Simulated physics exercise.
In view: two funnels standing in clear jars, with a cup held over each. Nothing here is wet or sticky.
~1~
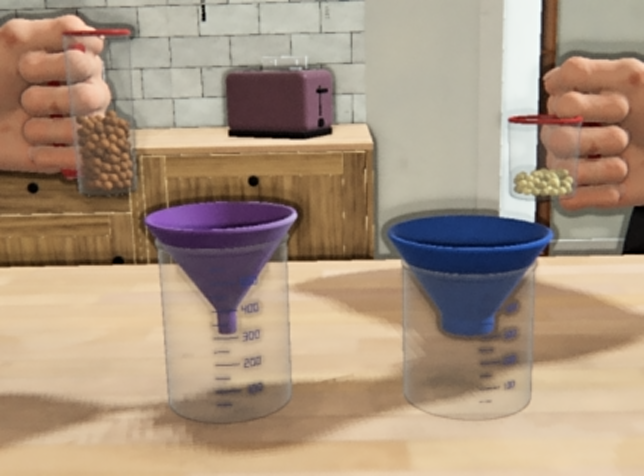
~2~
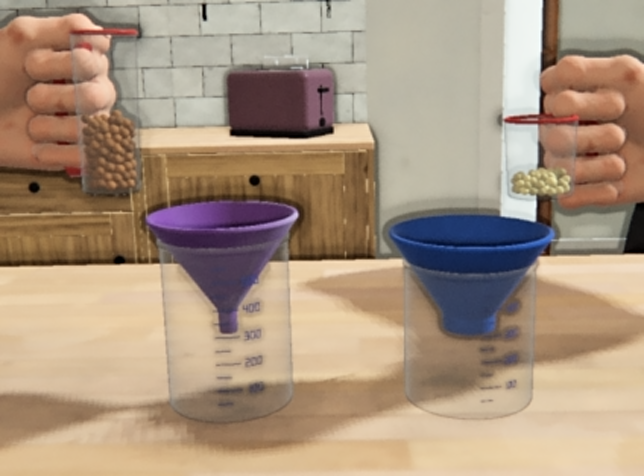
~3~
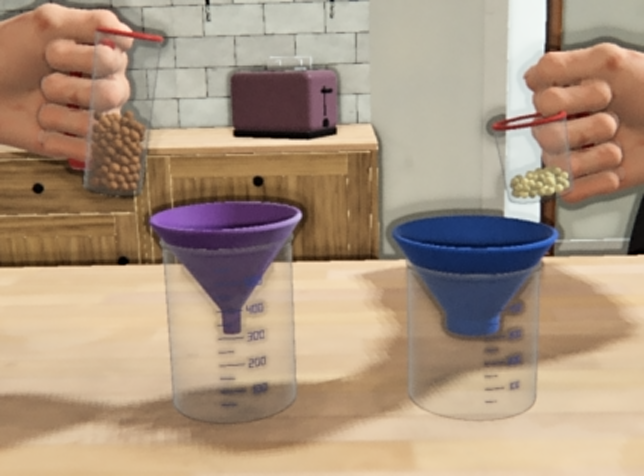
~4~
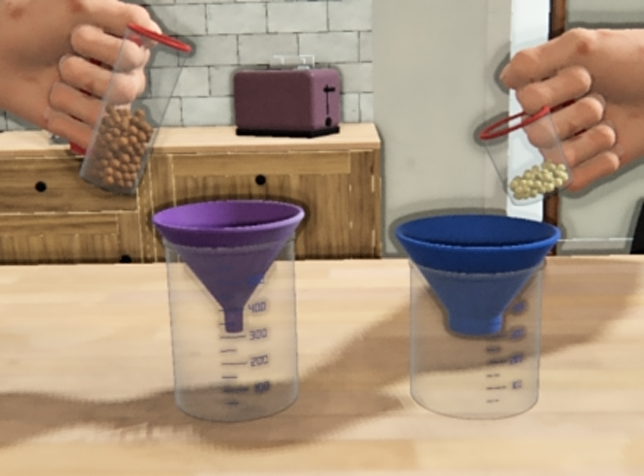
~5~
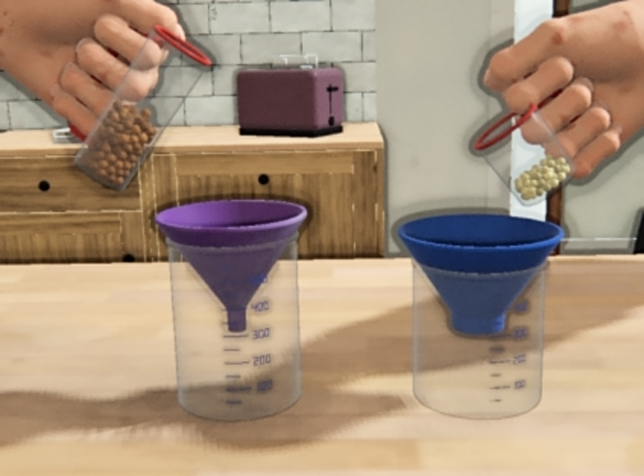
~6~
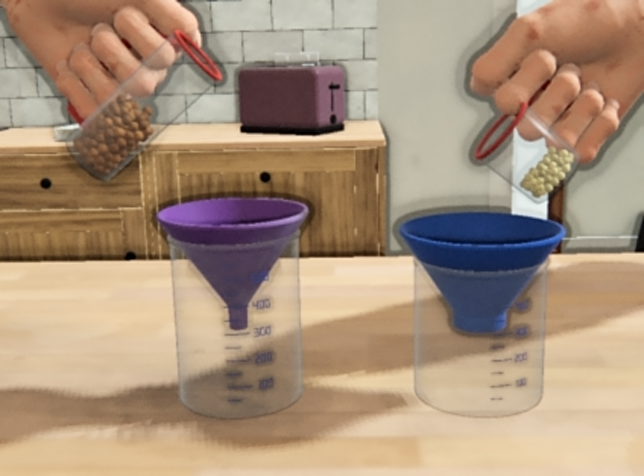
Kitchen counter with purple and blue funnels in clear jars, two hands above gradually tilting clear cups of small balls inward.
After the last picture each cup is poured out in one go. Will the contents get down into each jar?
The left funnel jams; the right one lets everything through.
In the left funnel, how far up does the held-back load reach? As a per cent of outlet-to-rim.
About 70 %.
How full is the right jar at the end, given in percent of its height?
Near 5 per cent.
Then, 0.19 s past the last view, left, all still in the cup; right, all still in the cup.
Then, 0.43 s past the last view, left, all still in the cup; right, all still in the cup.
Then, 0.69 s past the last view, left, nearly all still in the cup, a small part in or over the funnel; right, about two thirds still in the cup, about a quarter in or over the funnel, a stray few down in the jar.
Finally, left, nearly all stuck in the funnel, a stray few down in the jar; right, all down in the jar.
